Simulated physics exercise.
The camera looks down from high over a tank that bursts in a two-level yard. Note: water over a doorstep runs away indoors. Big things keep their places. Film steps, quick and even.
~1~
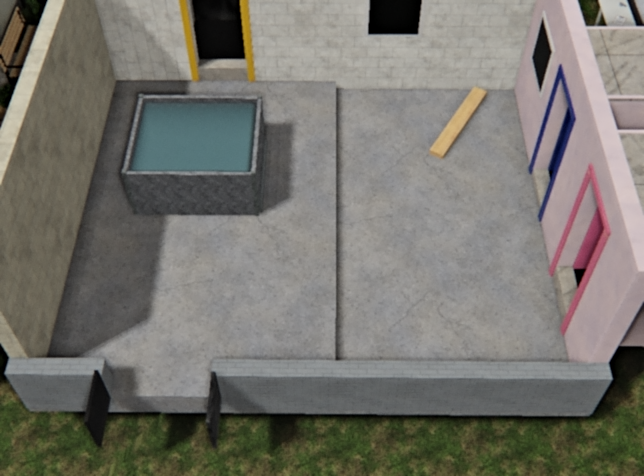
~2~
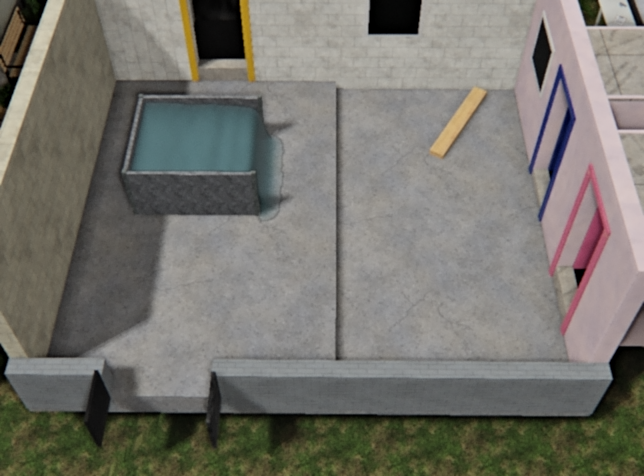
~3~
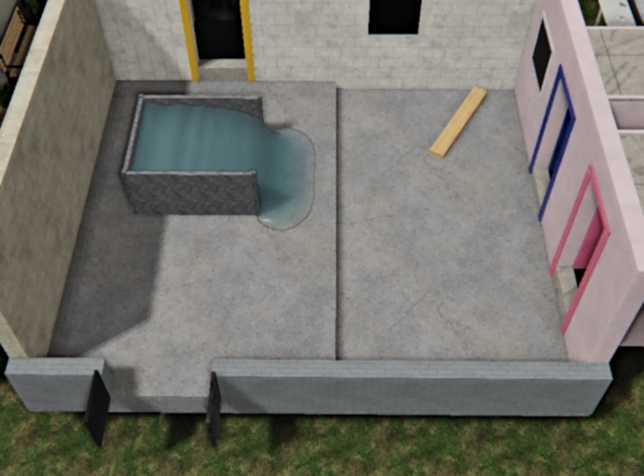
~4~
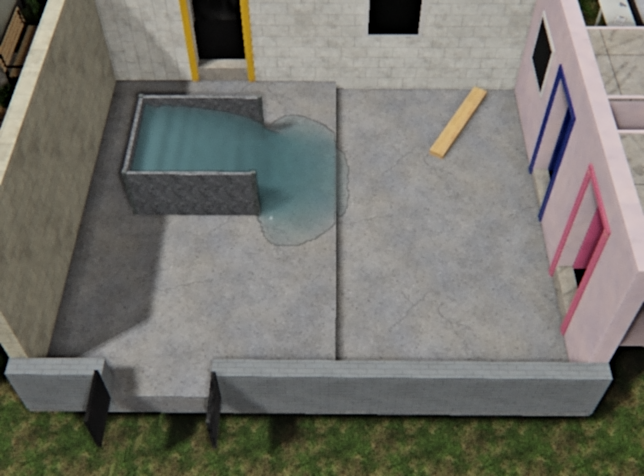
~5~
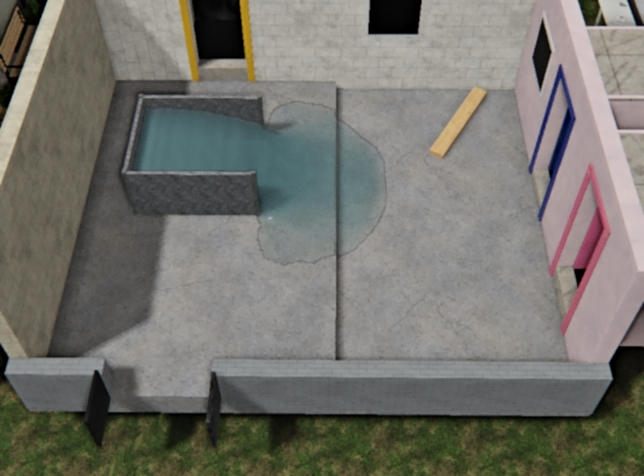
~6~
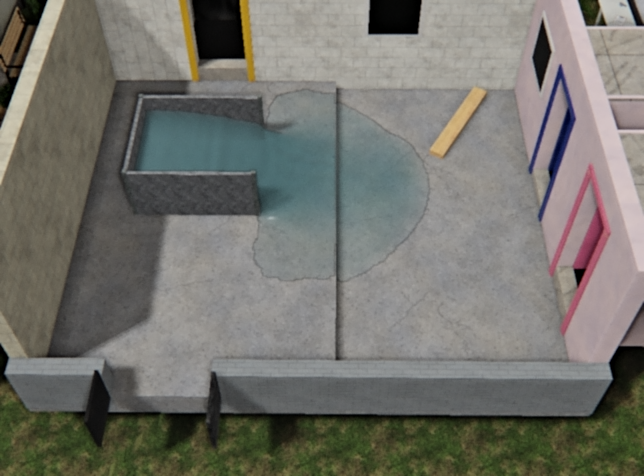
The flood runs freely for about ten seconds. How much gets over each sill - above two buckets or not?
At the yellow door, not above two buckets. At the blue door, above two buckets. At the pink door, not above two buckets.
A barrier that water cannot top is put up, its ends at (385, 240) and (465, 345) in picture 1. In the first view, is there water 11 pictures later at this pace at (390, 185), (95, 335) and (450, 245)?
Submerged, untouched, submerged.
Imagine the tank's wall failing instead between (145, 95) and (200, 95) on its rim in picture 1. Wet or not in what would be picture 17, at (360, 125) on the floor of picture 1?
There: Under water.
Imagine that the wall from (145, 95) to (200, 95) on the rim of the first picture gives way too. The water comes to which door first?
First to be reached: The yellow door.
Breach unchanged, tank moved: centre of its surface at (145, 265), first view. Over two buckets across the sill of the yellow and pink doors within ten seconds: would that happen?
Result: Yellow door stays within the threshold, and pink door exceeds the threshold.
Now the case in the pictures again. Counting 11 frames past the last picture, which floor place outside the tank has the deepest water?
Somewhere near (503, 93), I think.
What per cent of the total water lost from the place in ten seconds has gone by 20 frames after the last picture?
I'd put it near 90 in a hundred.
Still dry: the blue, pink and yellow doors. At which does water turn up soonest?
Answer: The door marked blue.
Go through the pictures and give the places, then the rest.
The open tank at (196, 137) is whole and still, in the first picture.
Water pours out at (257, 160) and has run to (262, 218), in the second picture.
The front is at (289, 224), out from the gap at (258, 163), in the third picture.
Water pours out at (258, 165) and has run to (335, 216), in the fourth picture.
Water pours out at (258, 166) and has run to (378, 159), in the fifth picture.
Water pours out at (258, 166) and has run to (423, 195), in the sixth picture.
A moment on, water covers 45 % of the floor; the yellow door not reached, the blue door under two buckets in, the pink door not reached.
Next, water covers 55 % of the floor; the yellow door not reached, the blue door far over two buckets in, the pink door wet at the sill, nothing in.
Then, water covers 55 % of the floor; the yellow door not reached, the blue door far over two buckets in, the pink door wet at the sill, nothing in.
Later, water covers 55 % of the floor; the yellow door not reached, the blue door far over two buckets in, the pink door wet at the sill, nothing in.
In the end, water covers 50 % of the floor; the yellow door not reached, the blue door far over two buckets in, the pink door wet at the sill, nothing in.
